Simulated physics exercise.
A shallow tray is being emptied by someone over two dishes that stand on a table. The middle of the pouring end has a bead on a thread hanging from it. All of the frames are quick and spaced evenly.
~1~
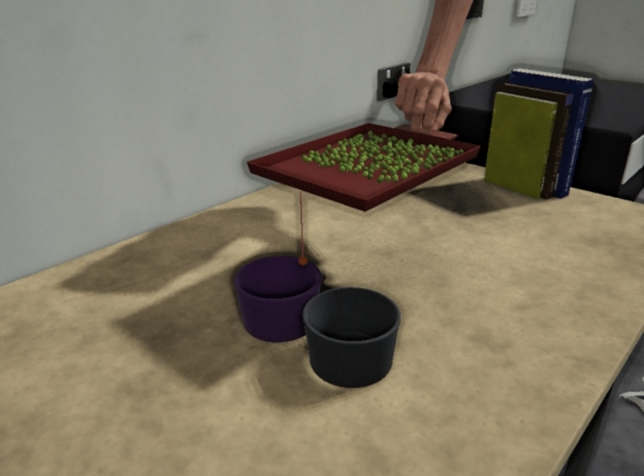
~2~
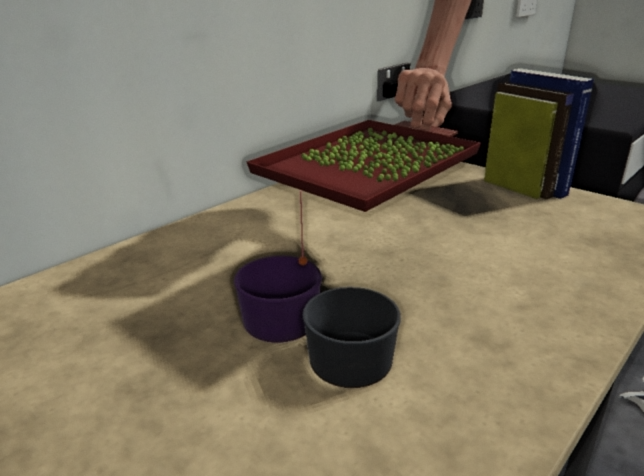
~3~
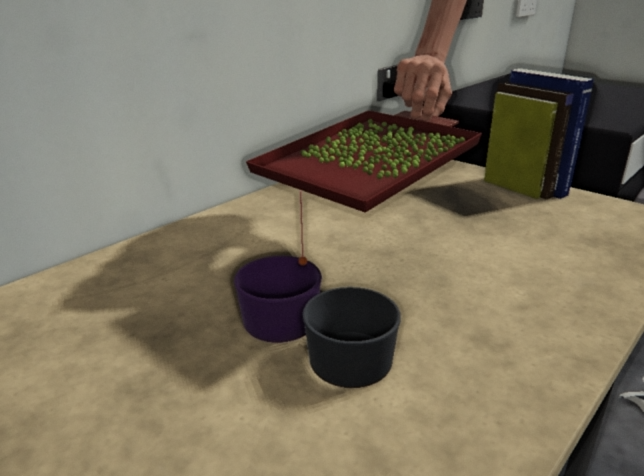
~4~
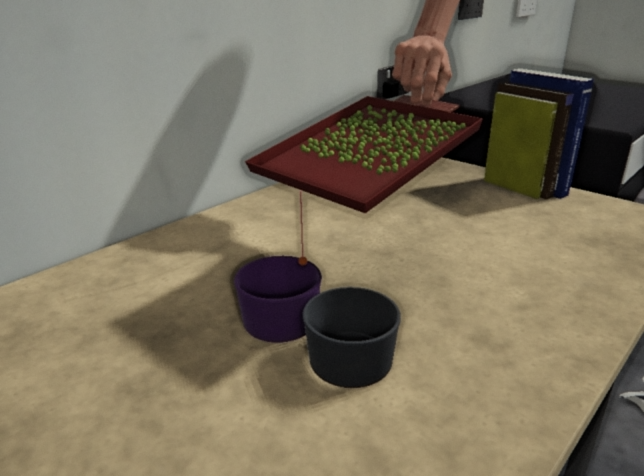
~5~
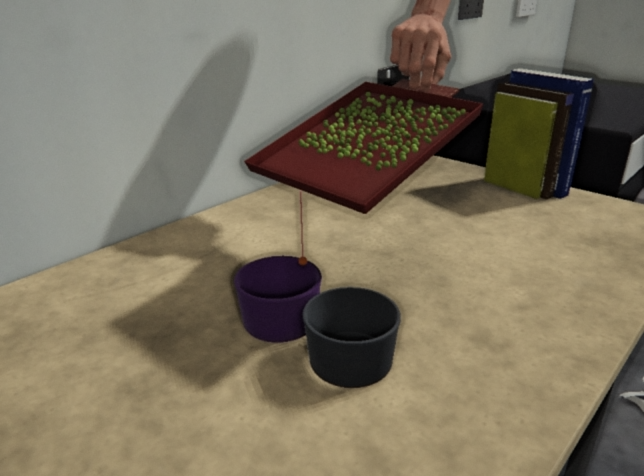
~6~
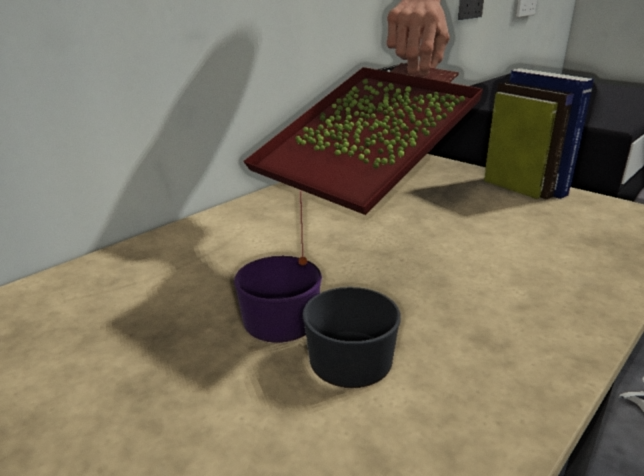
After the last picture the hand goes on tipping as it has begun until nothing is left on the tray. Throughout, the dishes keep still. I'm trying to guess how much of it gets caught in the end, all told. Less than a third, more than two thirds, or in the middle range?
I'd say more than two thirds.
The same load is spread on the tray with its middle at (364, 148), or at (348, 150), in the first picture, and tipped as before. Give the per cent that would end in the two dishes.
From the first start you get 70 in a hundred, from the second 70 in a hundred.
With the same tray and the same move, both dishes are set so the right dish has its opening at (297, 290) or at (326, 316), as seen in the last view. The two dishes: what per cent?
Some 60 percent in the first case, 90 percent in the second.
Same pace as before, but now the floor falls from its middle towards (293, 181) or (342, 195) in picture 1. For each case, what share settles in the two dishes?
Lab note: Try one about 40 %, try two about 90 %.
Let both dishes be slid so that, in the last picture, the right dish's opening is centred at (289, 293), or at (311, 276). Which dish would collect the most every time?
In turn: The dish on the right-hand side, then the dish on the right-hand side.
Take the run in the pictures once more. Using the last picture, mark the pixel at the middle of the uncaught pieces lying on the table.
I'd put the middle somewhere around (251, 376) in the last picture.
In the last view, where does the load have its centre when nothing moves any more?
I'd say the middle ends up at about (308, 341).
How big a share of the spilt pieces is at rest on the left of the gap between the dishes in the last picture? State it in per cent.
90 in a hundred, roughly.
Just after the last frame, tray tipped steeply; roughly two thirds on the tray; about a tenth in the right dish; about a tenth in the left dish; about a tenth outside both; roughly a quarter in the air.
A moment on, tray tipped past a quarter turn; roughly a quarter on the tray; roughly a quarter in the right dish; about a tenth in the left dish; roughly a quarter outside both; roughly a quarter in the air.
Further on, tray tipped past a quarter turn; roughly a third in the right dish; roughly a third in the left dish; roughly a quarter outside both.
When it is over, tray tipped past a quarter turn; roughly a third in the right dish; roughly a third in the left dish; roughly a quarter outside both.
